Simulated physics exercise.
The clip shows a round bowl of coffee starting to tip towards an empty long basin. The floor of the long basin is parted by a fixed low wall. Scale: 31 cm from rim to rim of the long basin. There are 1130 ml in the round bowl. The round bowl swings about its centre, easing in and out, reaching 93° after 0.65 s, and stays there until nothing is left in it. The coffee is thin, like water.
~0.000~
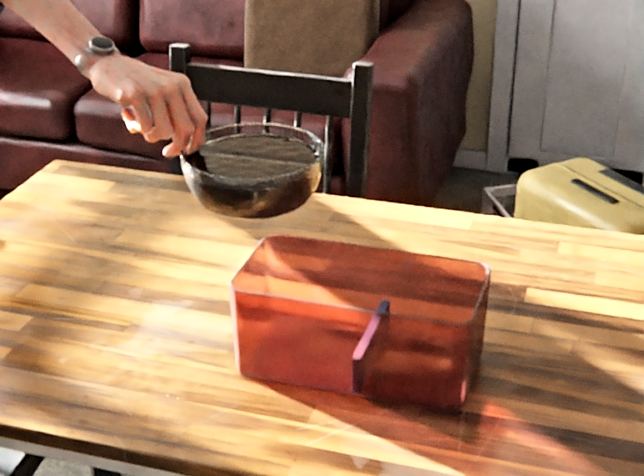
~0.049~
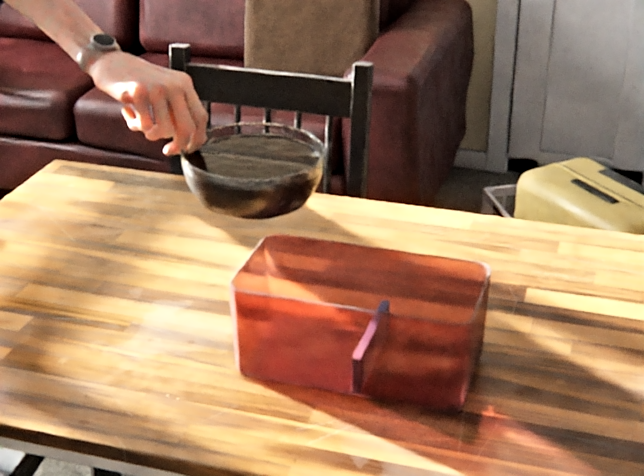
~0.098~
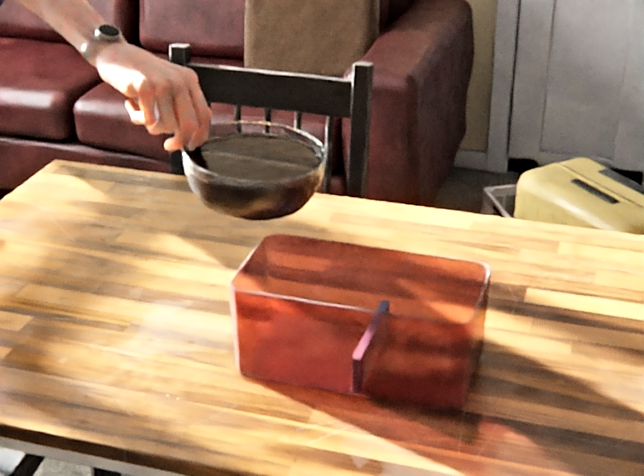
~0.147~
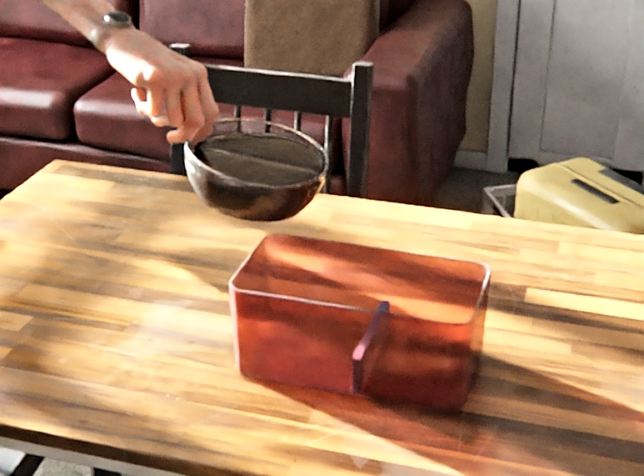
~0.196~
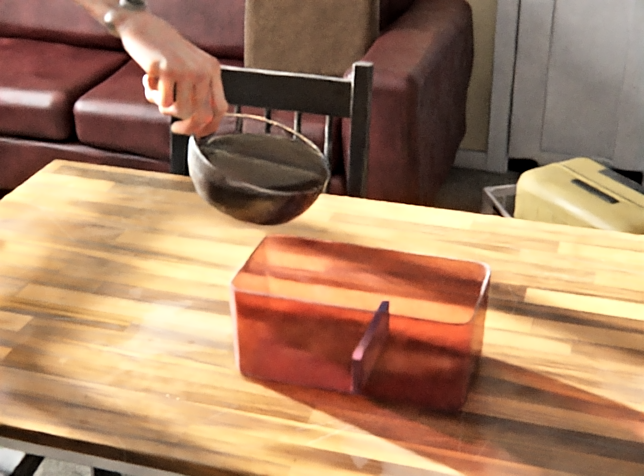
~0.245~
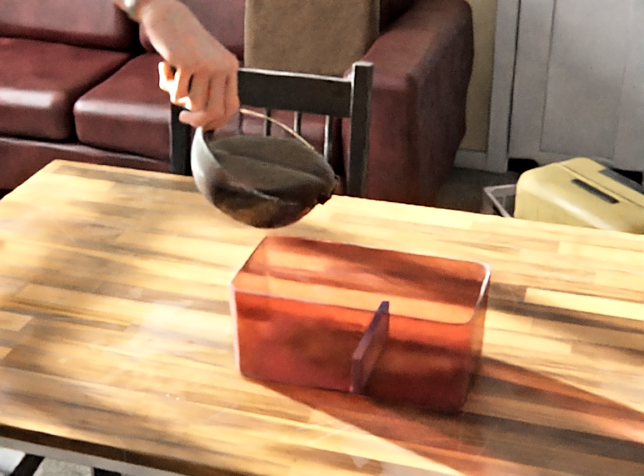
At the start, a hand holds a round bowl of dark coffee nearly level above a wooden table, behind an empty, red, see-through basin. The hand moves right and tilts the bowl rightward, slowly at first, then more steeply, until a little coffee edges over its lowered right rim.
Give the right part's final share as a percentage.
Roughly 35 per cent is past the wall.
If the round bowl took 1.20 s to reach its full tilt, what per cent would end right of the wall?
Then about 50 per cent.
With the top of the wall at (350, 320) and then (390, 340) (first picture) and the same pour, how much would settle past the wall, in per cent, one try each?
In turn about 65 and 20 per cent.
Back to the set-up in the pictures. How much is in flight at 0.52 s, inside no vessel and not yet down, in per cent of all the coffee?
Some 36 per cent.
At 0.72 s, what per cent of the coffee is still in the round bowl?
About 3 per cent.
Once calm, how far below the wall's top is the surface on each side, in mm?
Left about 24 mm, right about 32 mm.
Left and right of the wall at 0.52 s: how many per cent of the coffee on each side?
Some 20 per cent left and 24 right.
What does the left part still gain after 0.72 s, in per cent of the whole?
Some 6 per cent.
By 0.52 s the tilt is 84° and 21 per cent is still to pour, 20 is left of the wall and 23 right of it.
By 0.72 s the tilt is 93° and 3 per cent is still to pour, 55 is left of the wall and 34 right of it.
By 0.92 s the tilt is 93° and 0 per cent is still to pour, 60 is left of the wall and 35 right of it.
By 1.15 s the tilt is 93° and 0 per cent is still to pour, 60 is left of the wall and 35 right of it.
At rest 60 per cent lies left of the wall, 35 right of it and 5 outside.
